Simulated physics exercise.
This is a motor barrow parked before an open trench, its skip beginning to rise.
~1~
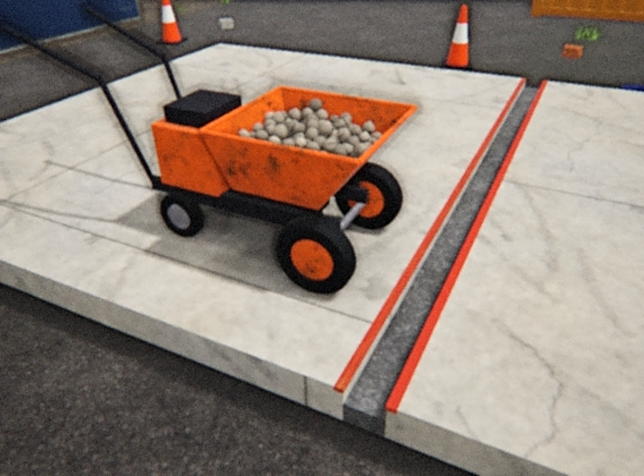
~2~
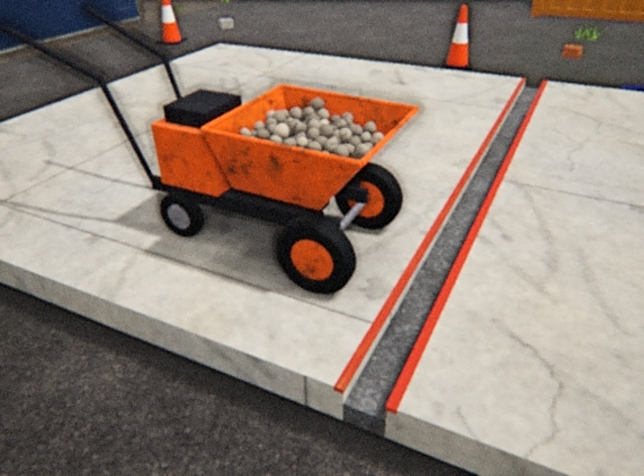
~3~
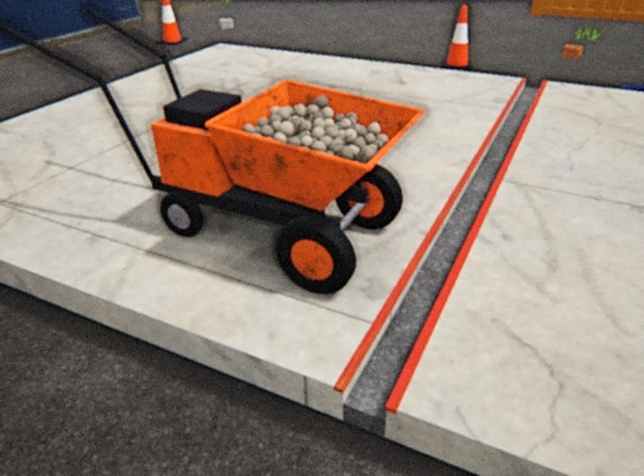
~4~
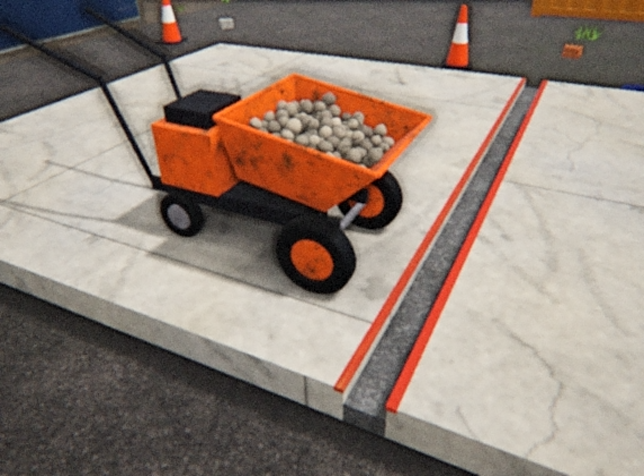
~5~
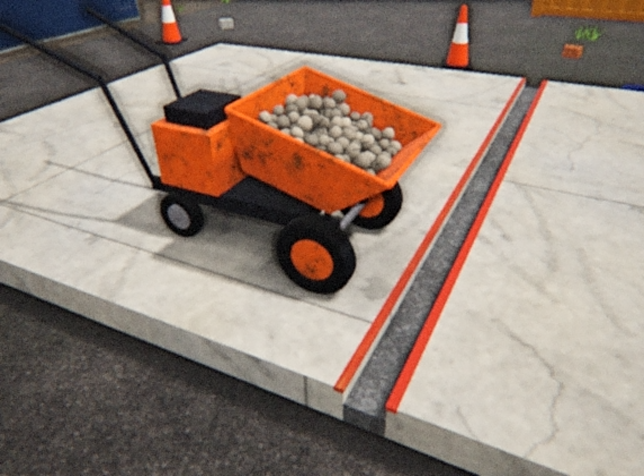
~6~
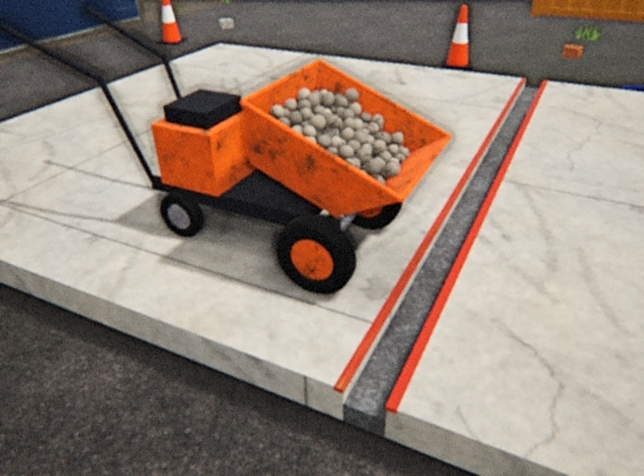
On a pale, cracked stone slab beside dark asphalt, seen from above at an angle, a narrow trench edged in red runs along the right. An orange motor barrow with black handles and tyres stands left of it, its skip heaped with grey-brown pebbles, two traffic cones behind. The skip steadily tilts up at the rear, its front lip lowering rightward, while the pebbles shift slightly and barrow and camera stay still.
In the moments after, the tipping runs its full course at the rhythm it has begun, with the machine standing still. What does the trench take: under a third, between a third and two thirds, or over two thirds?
The trench ends with under a third of it.
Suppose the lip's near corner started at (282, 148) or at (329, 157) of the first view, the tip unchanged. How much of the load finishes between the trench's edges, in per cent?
In turn 30 and 20 in a hundred.
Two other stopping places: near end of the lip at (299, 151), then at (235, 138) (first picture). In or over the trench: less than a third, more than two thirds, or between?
The first try: In the middle band. The second: Under a third.
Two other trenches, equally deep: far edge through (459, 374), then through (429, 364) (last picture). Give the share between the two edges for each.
Near 40 % and 10 %.
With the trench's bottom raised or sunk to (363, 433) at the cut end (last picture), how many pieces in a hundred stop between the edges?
Near 0 %.
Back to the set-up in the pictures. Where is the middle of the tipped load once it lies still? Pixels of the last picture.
Around (509, 295).
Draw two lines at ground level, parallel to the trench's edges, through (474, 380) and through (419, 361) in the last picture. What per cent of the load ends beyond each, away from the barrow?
The first gives 40 %, the second 70 %.
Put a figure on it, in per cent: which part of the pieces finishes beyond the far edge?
About 70 per cent.
Just after the last frame, skip tipped steeply; every one in the skip.
A moment on, skip tipped right over; the larger part in the skip; roughly a quarter beyond it; just a few falling.
Further on, skip tipped right over; roughly a quarter in the skip; roughly two thirds beyond it.
When it is over, skip tipped right over; roughly a quarter in the skip; just a few in or heaped over the trench; roughly two thirds beyond it.
